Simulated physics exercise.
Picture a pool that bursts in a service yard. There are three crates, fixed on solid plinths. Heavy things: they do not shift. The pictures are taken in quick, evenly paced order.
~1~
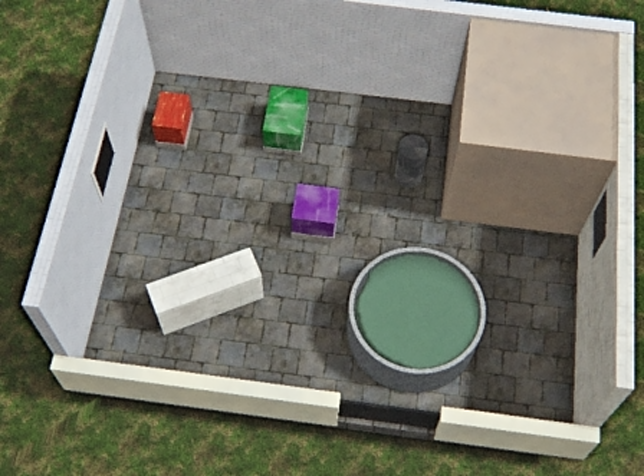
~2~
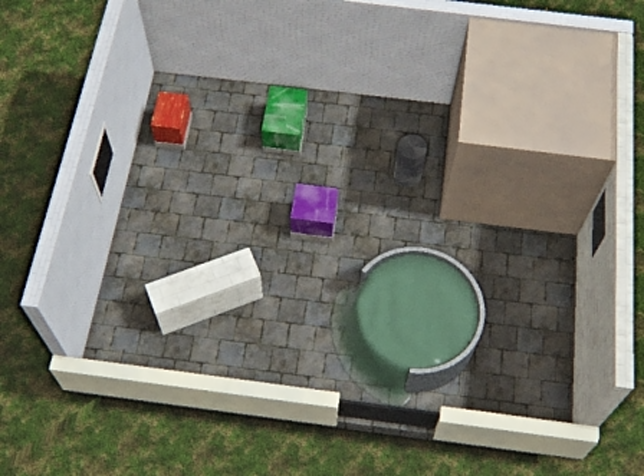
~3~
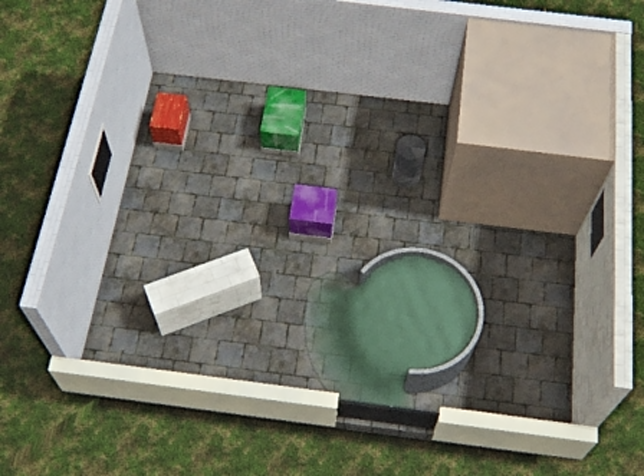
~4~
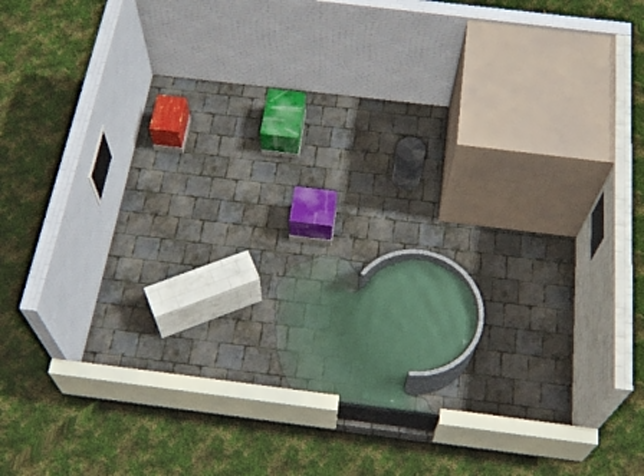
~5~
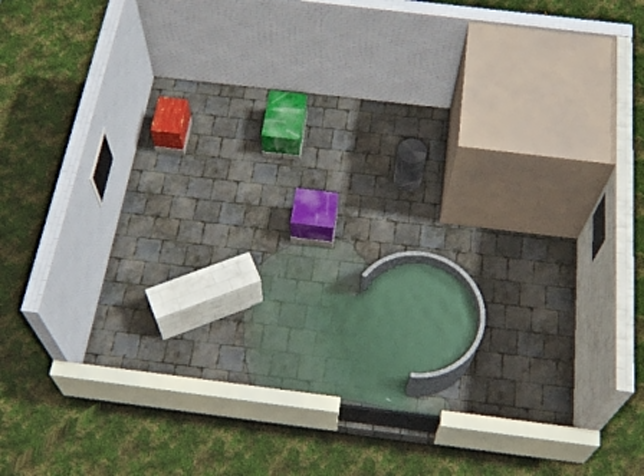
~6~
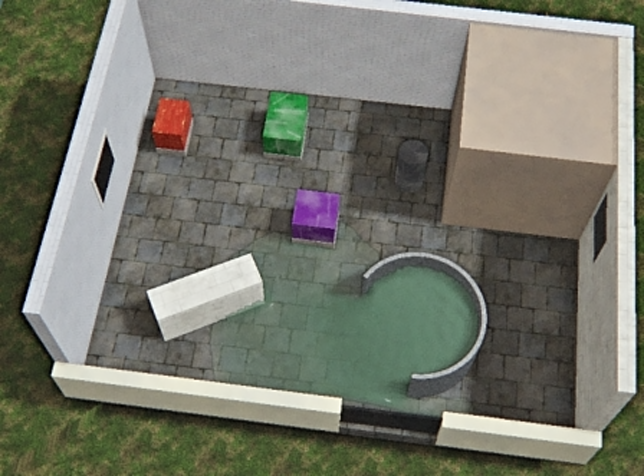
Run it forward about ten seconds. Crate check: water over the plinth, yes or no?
Purple crate no, red crate yes, green crate yes.
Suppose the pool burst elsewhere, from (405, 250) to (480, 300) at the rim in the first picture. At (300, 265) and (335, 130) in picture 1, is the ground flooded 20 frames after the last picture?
Waterless, submerged.
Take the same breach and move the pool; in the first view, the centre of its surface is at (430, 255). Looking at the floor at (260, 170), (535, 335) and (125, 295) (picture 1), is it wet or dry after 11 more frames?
Untouched, untouched, submerged.
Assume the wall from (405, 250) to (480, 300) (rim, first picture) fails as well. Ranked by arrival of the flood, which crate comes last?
The red crate.
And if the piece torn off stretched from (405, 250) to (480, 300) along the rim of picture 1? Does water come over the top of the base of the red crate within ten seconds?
In that case, red is never flooded.
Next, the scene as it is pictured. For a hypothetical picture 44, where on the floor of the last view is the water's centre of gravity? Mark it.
Near (267, 243) in the last view.
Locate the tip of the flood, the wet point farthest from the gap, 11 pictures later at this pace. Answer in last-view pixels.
The front's farthest point is close to (146, 117).
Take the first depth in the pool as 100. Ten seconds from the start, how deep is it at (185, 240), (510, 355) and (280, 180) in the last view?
At the three places, in the order asked: Around 12, 6 and 8 per cent.
A moment on, water covers 35 % of the floor; the purple crate water round its plinth, the red crate not reached, the green crate not reached.
Next, water covers 50 % of the floor; the purple crate water round its plinth, the red crate water round its plinth, the green crate not reached.
Then, water covers 65 % of the floor; the purple crate water round its plinth, the red crate water round its plinth, the green crate water round its plinth.
Later, water covers 100 % of the floor; the purple crate water round its plinth, the red crate water round its plinth, the green crate water round its plinth.
In the end, water covers 100 % of the floor; the purple crate stayed above the water, the red crate was topped, the green crate was topped.
